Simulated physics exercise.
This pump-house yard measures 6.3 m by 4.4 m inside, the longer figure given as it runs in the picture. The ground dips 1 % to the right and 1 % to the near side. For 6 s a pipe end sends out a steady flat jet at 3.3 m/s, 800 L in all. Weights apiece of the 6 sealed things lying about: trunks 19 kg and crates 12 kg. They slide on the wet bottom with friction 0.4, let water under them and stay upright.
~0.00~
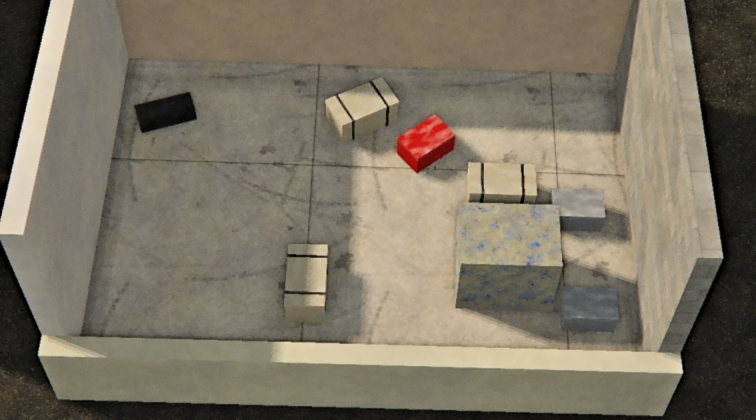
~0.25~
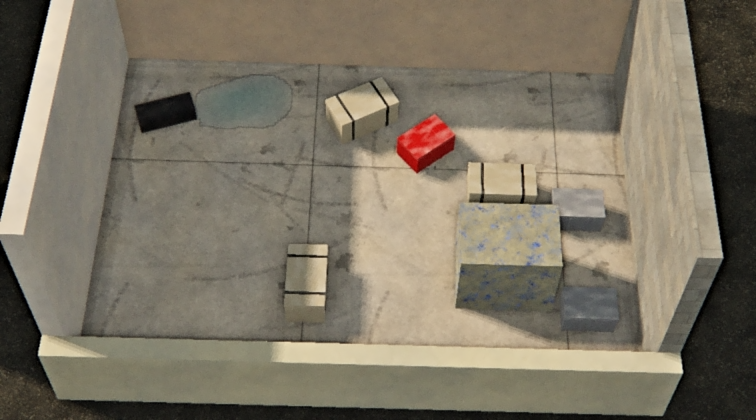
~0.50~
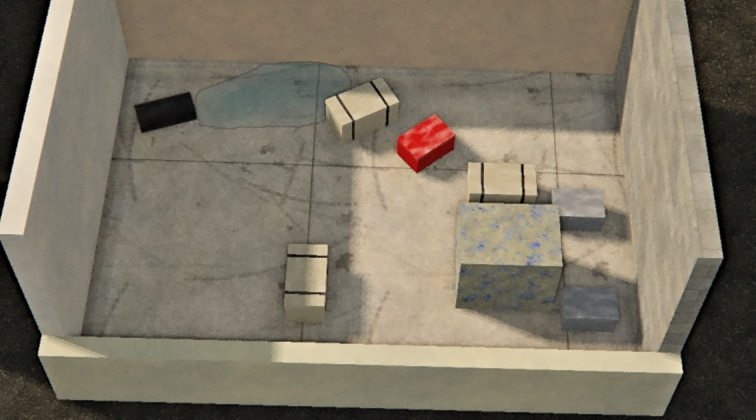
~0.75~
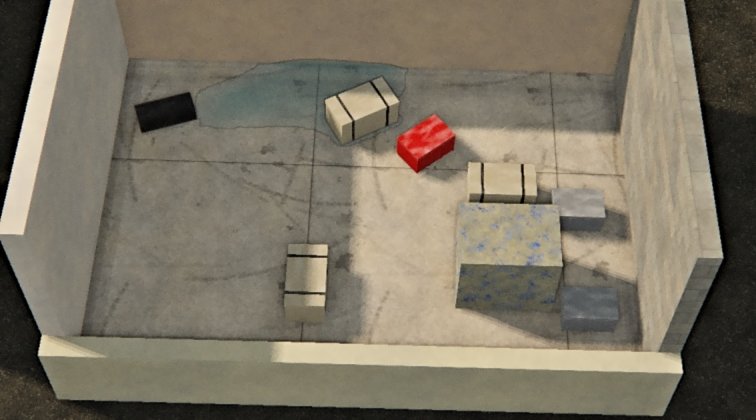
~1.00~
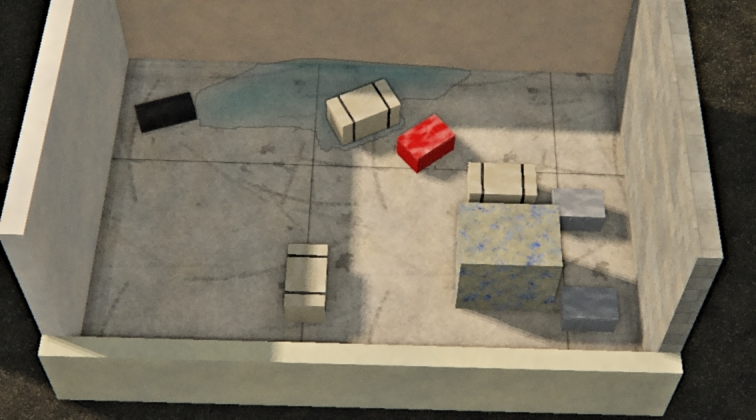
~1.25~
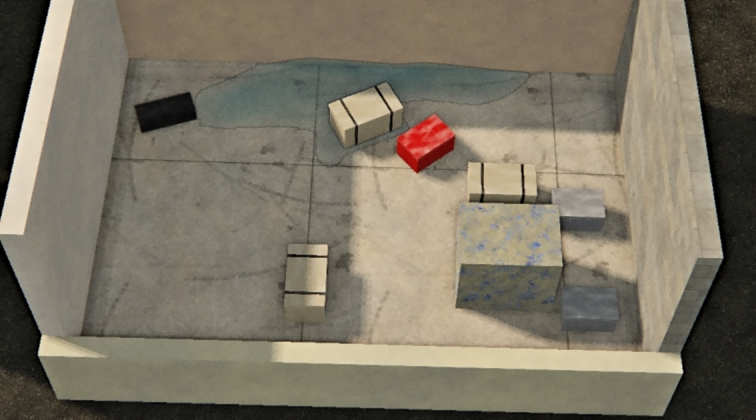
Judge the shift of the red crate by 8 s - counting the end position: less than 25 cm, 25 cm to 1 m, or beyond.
Red crate barely shifts.
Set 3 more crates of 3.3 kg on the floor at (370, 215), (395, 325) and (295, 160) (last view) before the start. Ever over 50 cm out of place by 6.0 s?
In that order: Less, less, short of it.
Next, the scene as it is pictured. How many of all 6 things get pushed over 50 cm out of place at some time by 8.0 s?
I count 2.
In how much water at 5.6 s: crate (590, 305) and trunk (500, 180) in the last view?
Roughly 6 and 3 cm.
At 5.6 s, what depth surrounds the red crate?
About 0 cm.
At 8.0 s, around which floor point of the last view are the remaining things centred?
At about (403, 236).
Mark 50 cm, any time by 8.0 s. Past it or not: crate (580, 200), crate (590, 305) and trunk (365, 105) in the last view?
In turn: Over, past it, under.
After 1.8 s the red crate is near (426, 136), 0.0 m from its start, aground; 0 afloat.
After 3.6 s the red crate is near (426, 136), 0.0 m from its start, aground; 0 afloat.
After 5.6 s the red crate is near (426, 136), 0.0 m from its start, aground; 1 afloat.
After 8.0 s the red crate is near (426, 136), 0.0 m from its start, aground; 1 afloat.
